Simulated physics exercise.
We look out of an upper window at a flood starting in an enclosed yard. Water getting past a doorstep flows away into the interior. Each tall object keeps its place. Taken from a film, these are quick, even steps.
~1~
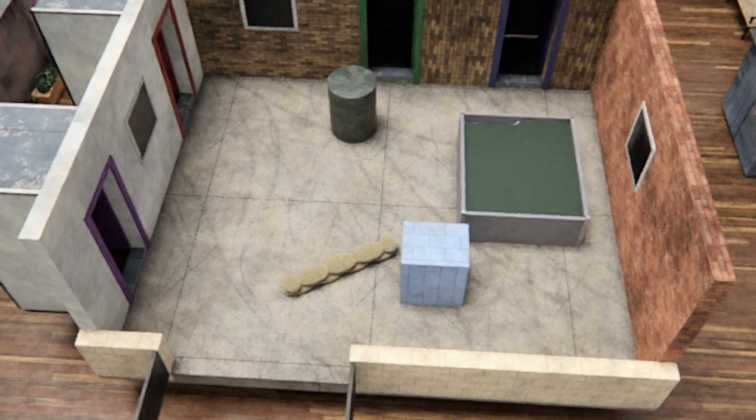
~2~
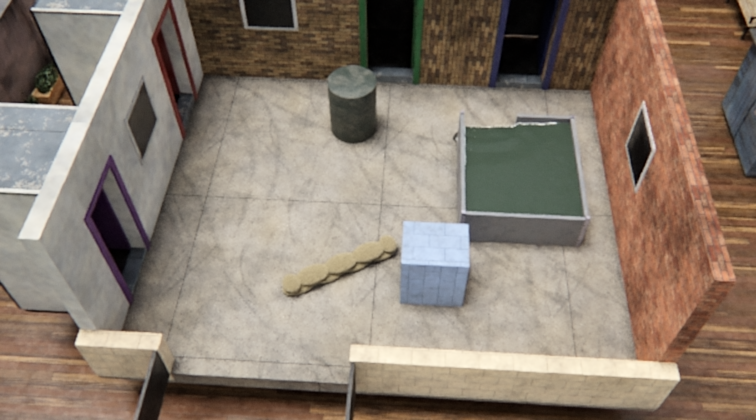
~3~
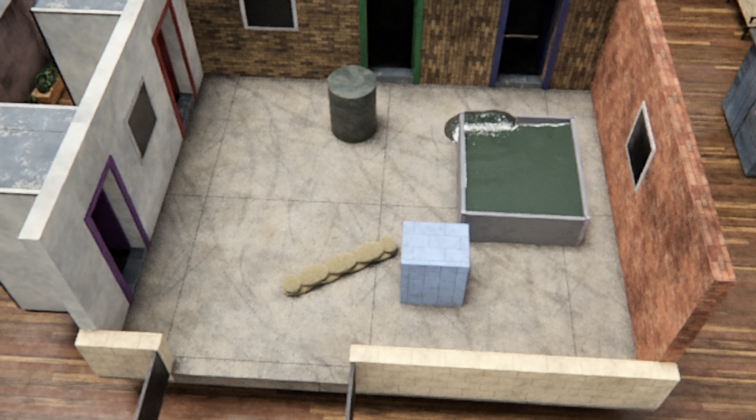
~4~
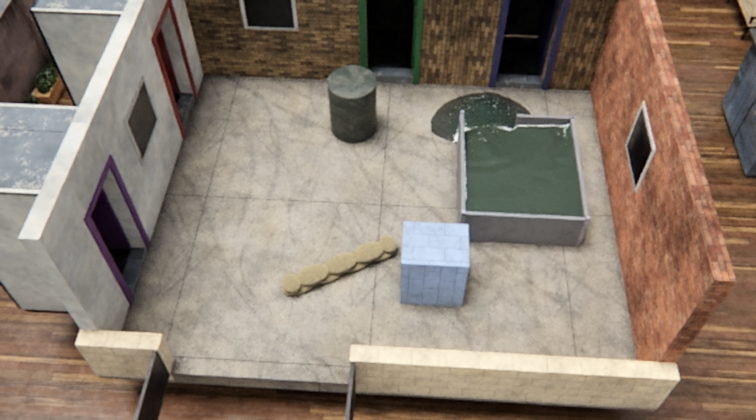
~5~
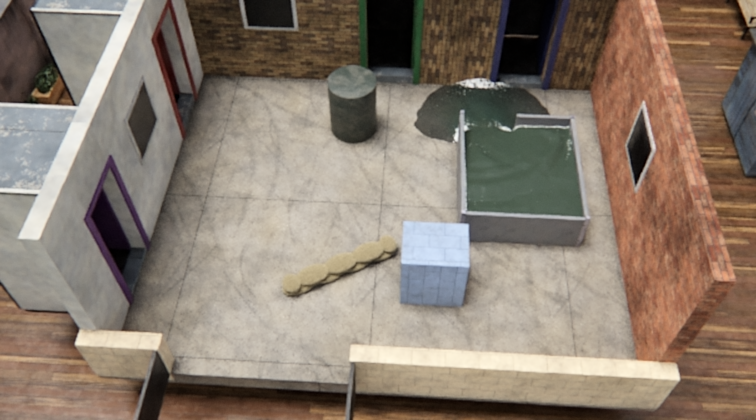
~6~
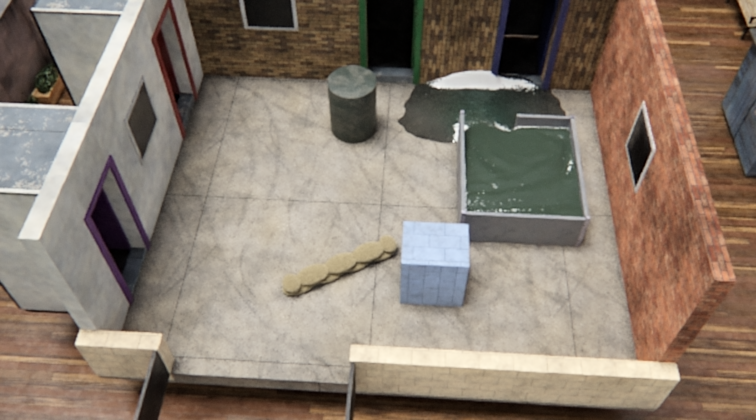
The footage shows a walled yard from above, where dark green water pours from the far side of a rectangular tank and spreads over the paved floor in a widening pool, while the nearby cylinder and pale block stay still.
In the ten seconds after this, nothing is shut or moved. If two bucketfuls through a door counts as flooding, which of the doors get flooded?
The red door does not get flooded; the purple door does not get flooded; the green door does not get flooded; the blue door gets flooded.
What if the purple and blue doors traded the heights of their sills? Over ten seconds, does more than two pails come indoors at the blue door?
Blue door: Exceeds the limit.
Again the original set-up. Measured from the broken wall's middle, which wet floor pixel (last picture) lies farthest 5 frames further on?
Near (339, 85).
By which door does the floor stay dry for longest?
Result: The door marked purple.
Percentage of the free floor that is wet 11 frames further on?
The answer is around 20 per cent.
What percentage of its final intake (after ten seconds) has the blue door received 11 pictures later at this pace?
Share by then: About 50 in a hundred.
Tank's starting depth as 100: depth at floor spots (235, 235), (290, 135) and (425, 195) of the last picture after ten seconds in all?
In the order asked, some 4, 2 and 4 in a hundred.
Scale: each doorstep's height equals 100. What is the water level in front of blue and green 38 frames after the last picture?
I reckon it's around 90 and then 50 per cent.
A moment on, water covers 10 % of the floor; the red door not reached, the purple door not reached, the green door wet at the sill, nothing in, the blue door over two buckets in.
Next, water covers 20 % of the floor; the red door not reached, the purple door not reached, the green door wet at the sill, nothing in, the blue door far over two buckets in.
Then, water covers 35 % of the floor; the red door wet at the sill, nothing in, the purple door not reached, the green door under two buckets in, the blue door far over two buckets in.
Later, water covers 60 % of the floor; the red door wet at the sill, nothing in, the purple door wet at the sill, nothing in, the green door under two buckets in, the blue door far over two buckets in.
In the end, water covers 90 % of the floor; the red door wet at the sill, nothing in, the purple door wet at the sill, nothing in, the green door under two buckets in, the blue door far over two buckets in.
